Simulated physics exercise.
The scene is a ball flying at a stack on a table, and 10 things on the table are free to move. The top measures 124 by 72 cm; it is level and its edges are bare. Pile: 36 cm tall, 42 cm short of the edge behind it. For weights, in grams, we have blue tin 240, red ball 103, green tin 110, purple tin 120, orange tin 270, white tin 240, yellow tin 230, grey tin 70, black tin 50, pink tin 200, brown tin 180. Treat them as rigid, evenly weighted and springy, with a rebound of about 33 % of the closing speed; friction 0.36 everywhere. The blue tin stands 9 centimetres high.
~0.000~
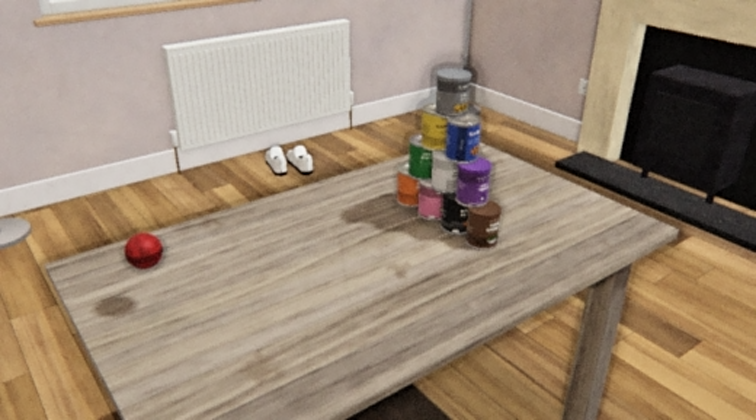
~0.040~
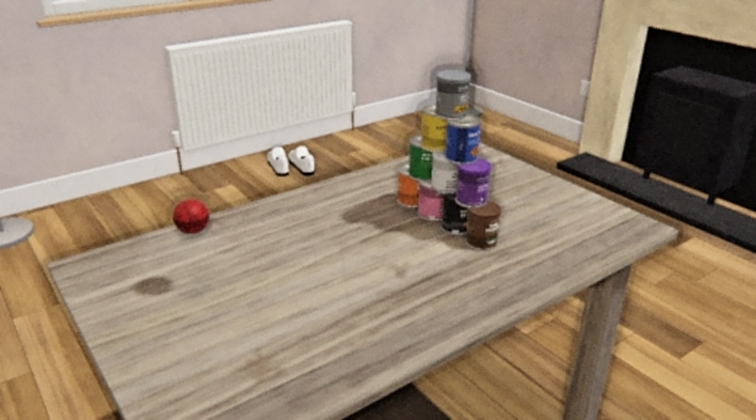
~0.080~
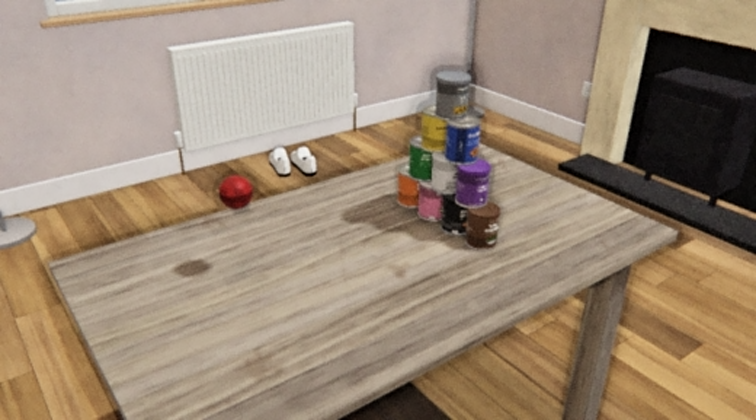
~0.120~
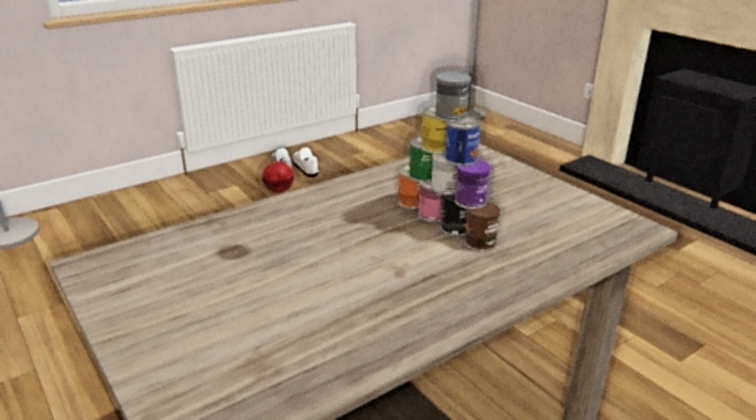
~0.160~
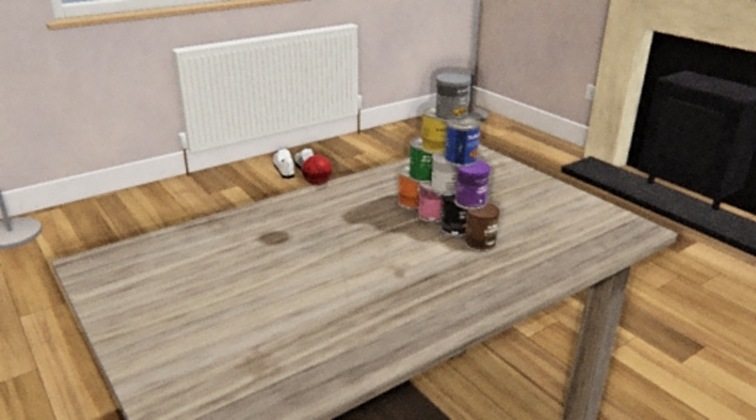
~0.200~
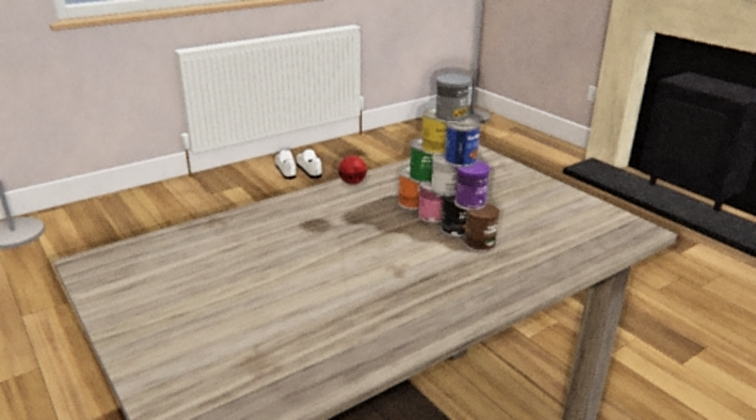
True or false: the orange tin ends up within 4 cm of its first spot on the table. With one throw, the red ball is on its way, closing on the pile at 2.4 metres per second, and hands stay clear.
False.
After 0.30 s, red ball near (395, 198); orange tin leaning 6° near (419, 183); green tin leaning 9°; yellow tin leaning 4°.
After 0.40 s, red ball near (392, 205); orange tin slid 6 cm near (426, 179); green tin slid 2 cm.
At rest (1.0 s), not toppled but over 4 cm from the start, orange tin; the other 9 in place, give or take 4 cm. Seen from the same camera at the end, orange tin near (427, 178).
